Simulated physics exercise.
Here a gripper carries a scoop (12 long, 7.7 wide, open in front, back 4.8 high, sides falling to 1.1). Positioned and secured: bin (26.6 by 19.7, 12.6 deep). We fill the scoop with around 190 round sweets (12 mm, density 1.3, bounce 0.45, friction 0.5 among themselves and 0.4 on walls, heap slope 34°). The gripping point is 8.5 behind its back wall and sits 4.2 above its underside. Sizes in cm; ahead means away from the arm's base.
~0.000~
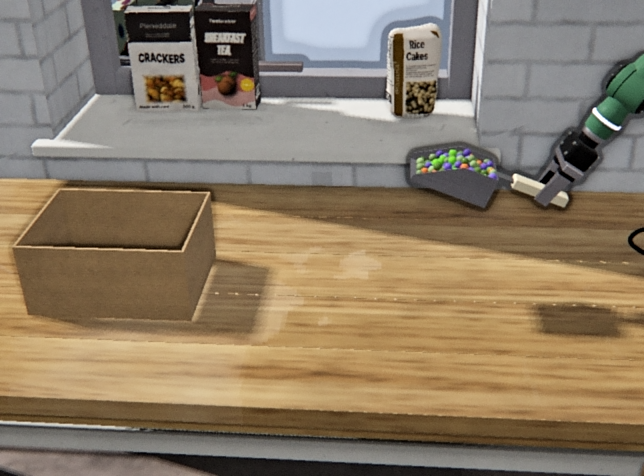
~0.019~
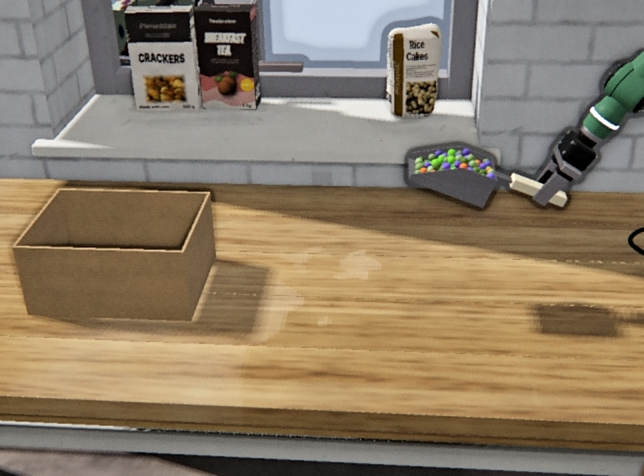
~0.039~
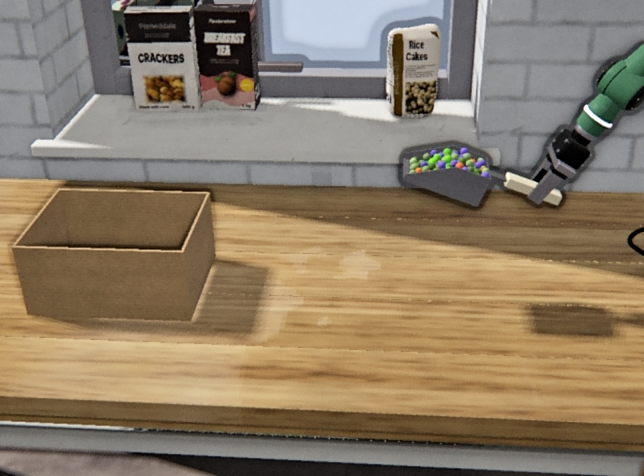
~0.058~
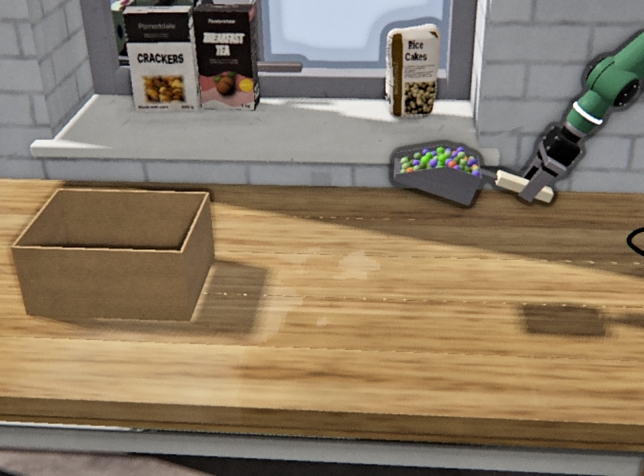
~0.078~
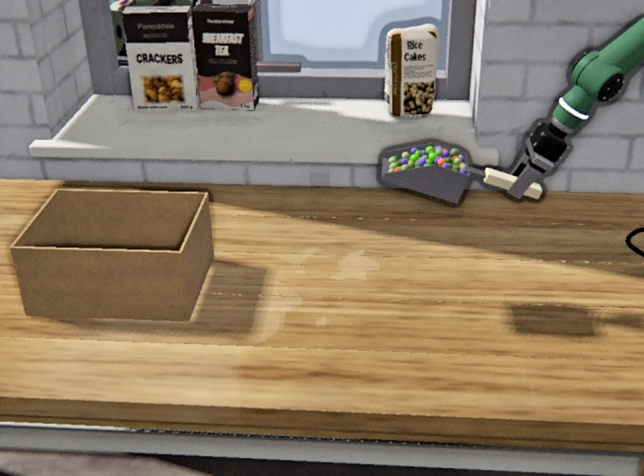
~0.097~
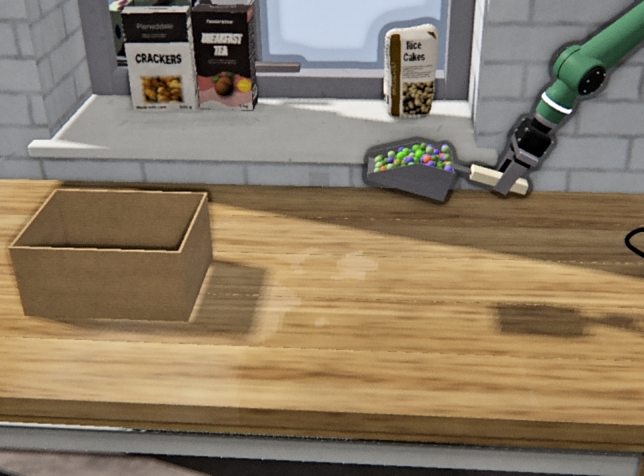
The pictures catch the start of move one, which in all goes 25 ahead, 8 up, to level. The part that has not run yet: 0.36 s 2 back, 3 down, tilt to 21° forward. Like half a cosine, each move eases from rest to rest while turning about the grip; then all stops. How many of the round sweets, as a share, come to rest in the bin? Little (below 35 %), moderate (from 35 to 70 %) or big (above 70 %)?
A moderate share, from 35 to 70 %, ends in the bin.
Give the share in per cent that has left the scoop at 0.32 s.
Share out so far: Close to 30 %.
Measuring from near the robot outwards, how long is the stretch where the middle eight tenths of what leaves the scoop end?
It spans some 36 centimetres.
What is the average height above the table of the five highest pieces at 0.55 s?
Roughly 16 cm.
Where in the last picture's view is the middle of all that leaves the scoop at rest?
(162, 280).
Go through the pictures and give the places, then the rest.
Scoop floor at (454, 183), tilted 21° backward; upper third of the load around (458, 167), from x 420 to 495, top at y 155; 193 on the scoop, in the first frame.
Scoop floor at (452, 183), tilted 21° backward; upper third of the load around (458, 166), from x 420 to 490, top at y 155, in the second frame.
Scoop floor at (447, 182), tilted 20° backward; upper third of the load around (455, 165), from x 415 to 485, top at y 150, in the third frame.
Scoop floor at (438, 181), tilted 19° backward; upper third of the load around (448, 163), from x 405 to 475, top at y 150, in the fourth frame.
Scoop floor at (427, 180), tilted 18° backward; upper third of the load around (438, 162), from x 390 to 465, top at y 150, in the fifth frame.
Scoop floor at (413, 179), tilted 16° backward; upper third of the load around (425, 159), from x 375 to 450, top at y 145; 193 on the scoop, in the sixth frame.
By 0.32 s, level, highest piece 28 above the table; 135 on the scoop, 58 in flight or on a rim.
By 0.55 s, tilted 16° forward, highest piece 17 above the table; 102 in the bin, 16 on the table or floor, 12 on the scoop, 63 in flight or on a rim.
By 0.86 s, tilted 21° forward, highest piece 2 above the table; 102 in the bin, 91 on the table or floor.
By 1.91 s, tilted 21° forward, highest piece 2 above the table; 102 in the bin, 91 on the table or floor.
Final count, 102 in the bin, 91 on the table or floor. That is 53 % in the bin.
